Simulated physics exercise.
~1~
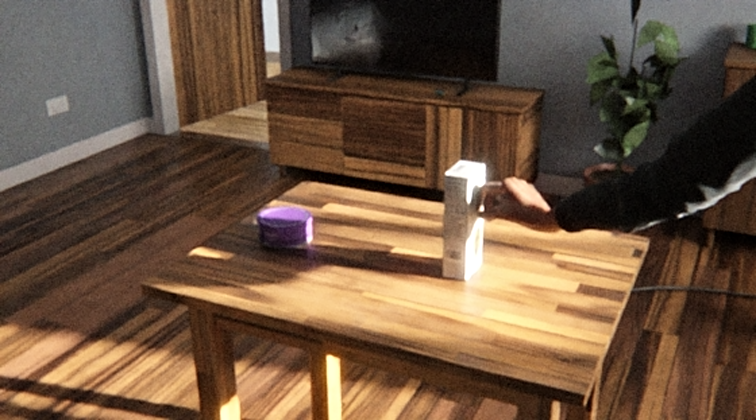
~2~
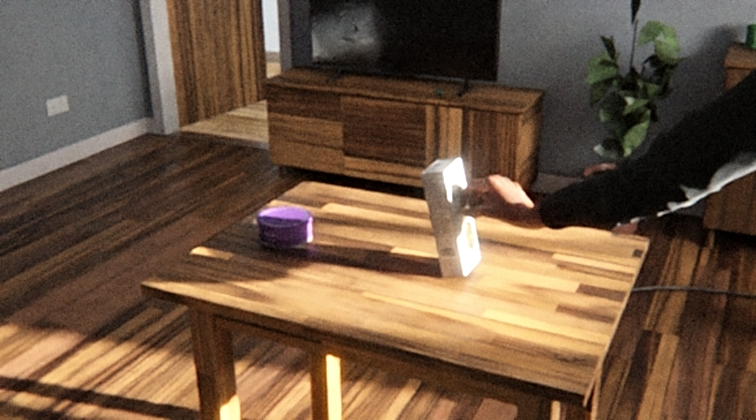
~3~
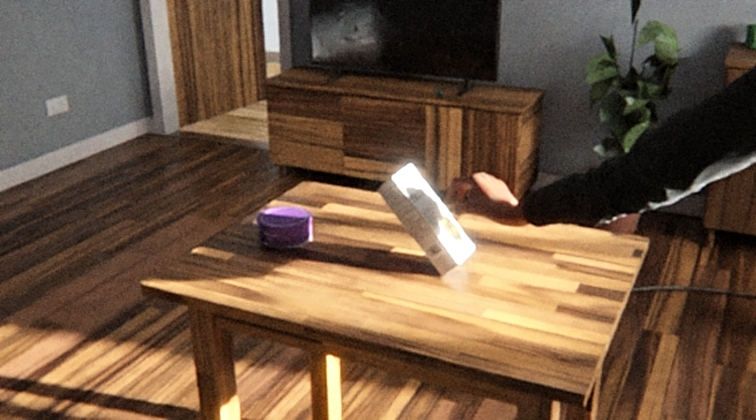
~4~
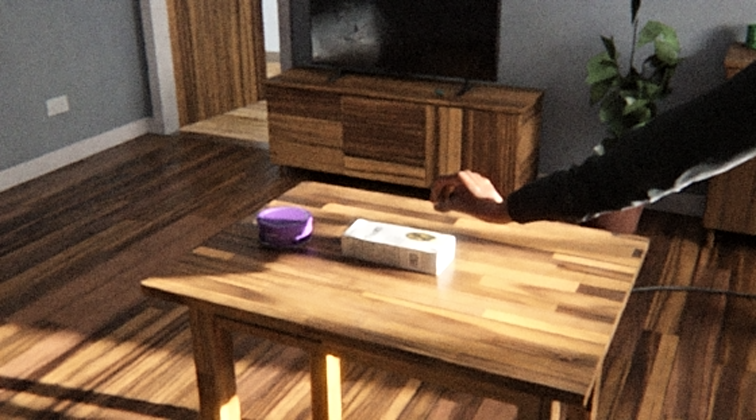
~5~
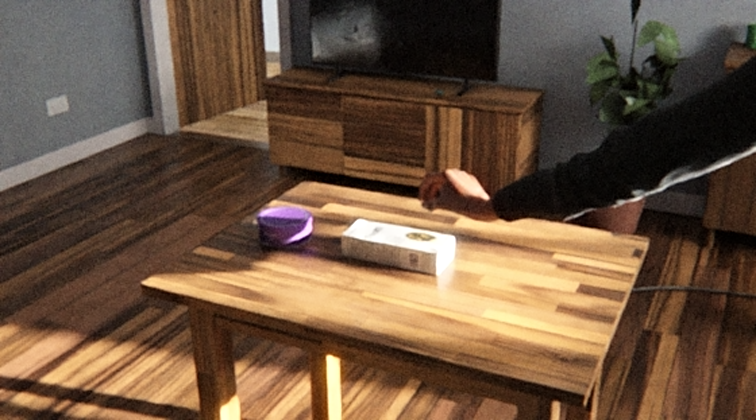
On a wooden table, a hand pushes an upright white carton left until it topples over.
